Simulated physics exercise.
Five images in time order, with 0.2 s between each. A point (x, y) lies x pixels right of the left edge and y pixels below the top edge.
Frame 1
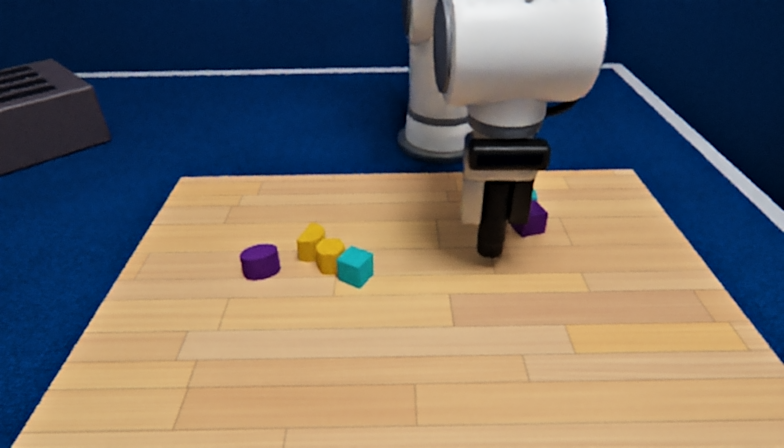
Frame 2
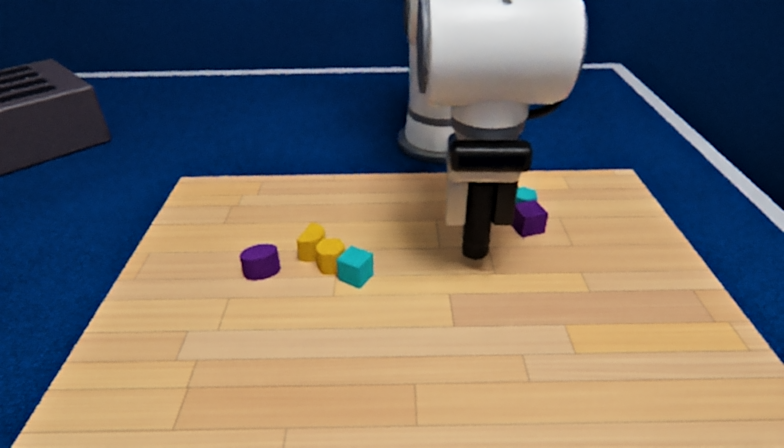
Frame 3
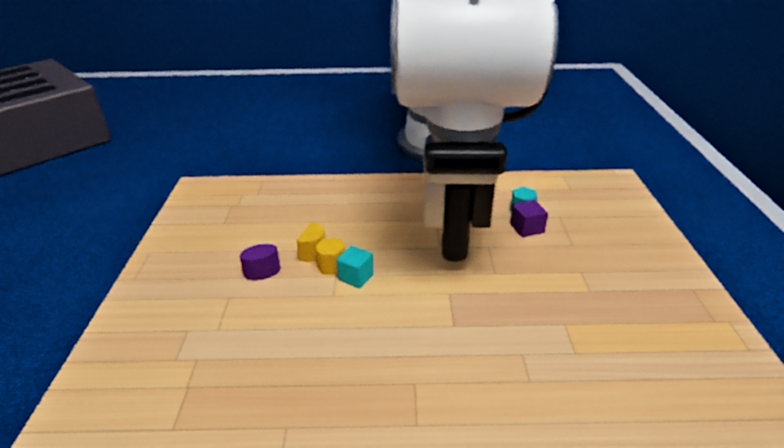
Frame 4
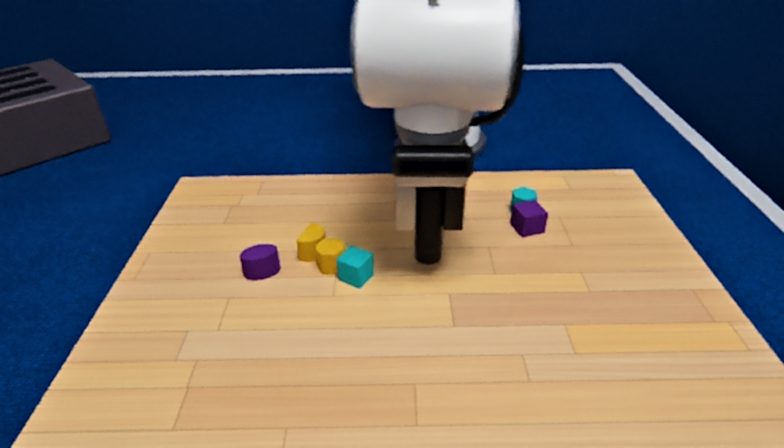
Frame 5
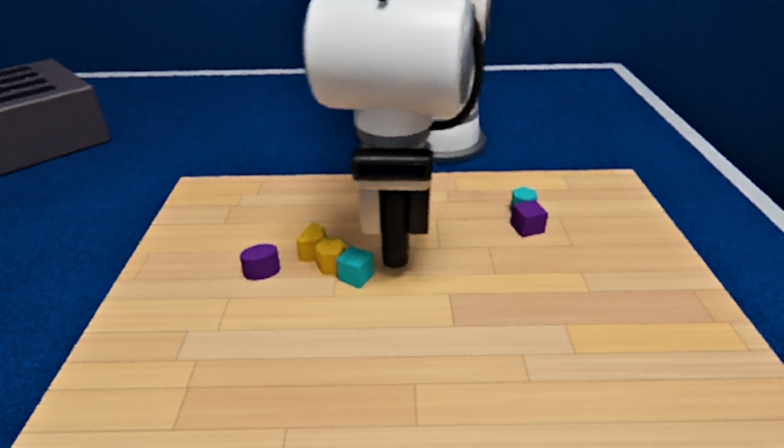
A white robot arm with a black peg moved steadily left across the wooden board, away from the purple and turquoise blocks, and came close beside another turquoise block while all the blocks stayed still.
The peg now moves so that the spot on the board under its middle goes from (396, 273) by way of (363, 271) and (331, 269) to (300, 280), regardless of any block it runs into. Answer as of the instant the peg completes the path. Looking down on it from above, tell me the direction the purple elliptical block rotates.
Counter-clockwise, from overhead.
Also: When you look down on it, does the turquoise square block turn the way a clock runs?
I expect not.
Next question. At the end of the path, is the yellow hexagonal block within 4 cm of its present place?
No
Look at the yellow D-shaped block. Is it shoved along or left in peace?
Once the path is done, it is somewhere new.
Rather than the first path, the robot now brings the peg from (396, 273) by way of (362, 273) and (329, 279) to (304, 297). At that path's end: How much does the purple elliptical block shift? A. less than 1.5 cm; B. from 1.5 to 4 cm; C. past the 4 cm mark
A
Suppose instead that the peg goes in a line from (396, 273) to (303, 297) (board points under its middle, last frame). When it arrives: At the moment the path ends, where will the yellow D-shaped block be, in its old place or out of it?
The block in question is displaced by the end.
On the path given first. One third of the way, peg (362, 259); yellow D-shaped block (305, 230), turned 30° clockwise; yellow hexagonal block (309, 246); turquoise square block (331, 257), turned 15° anticlockwise.
Two thirds of the way, peg (329, 258); yellow D-shaped block (303, 229), turned 40° clockwise; yellow hexagonal block (301, 246), turned 20° clockwise; turquoise square block (309, 263), turned 75° anticlockwise.
At the end, peg (298, 268); purple elliptical block (252, 249), turned 30° anticlockwise; yellow D-shaped block (303, 229), turned 40° clockwise; yellow hexagonal block (281, 246), turned 85° clockwise; turquoise square block (287, 277), turned 120° anticlockwise.
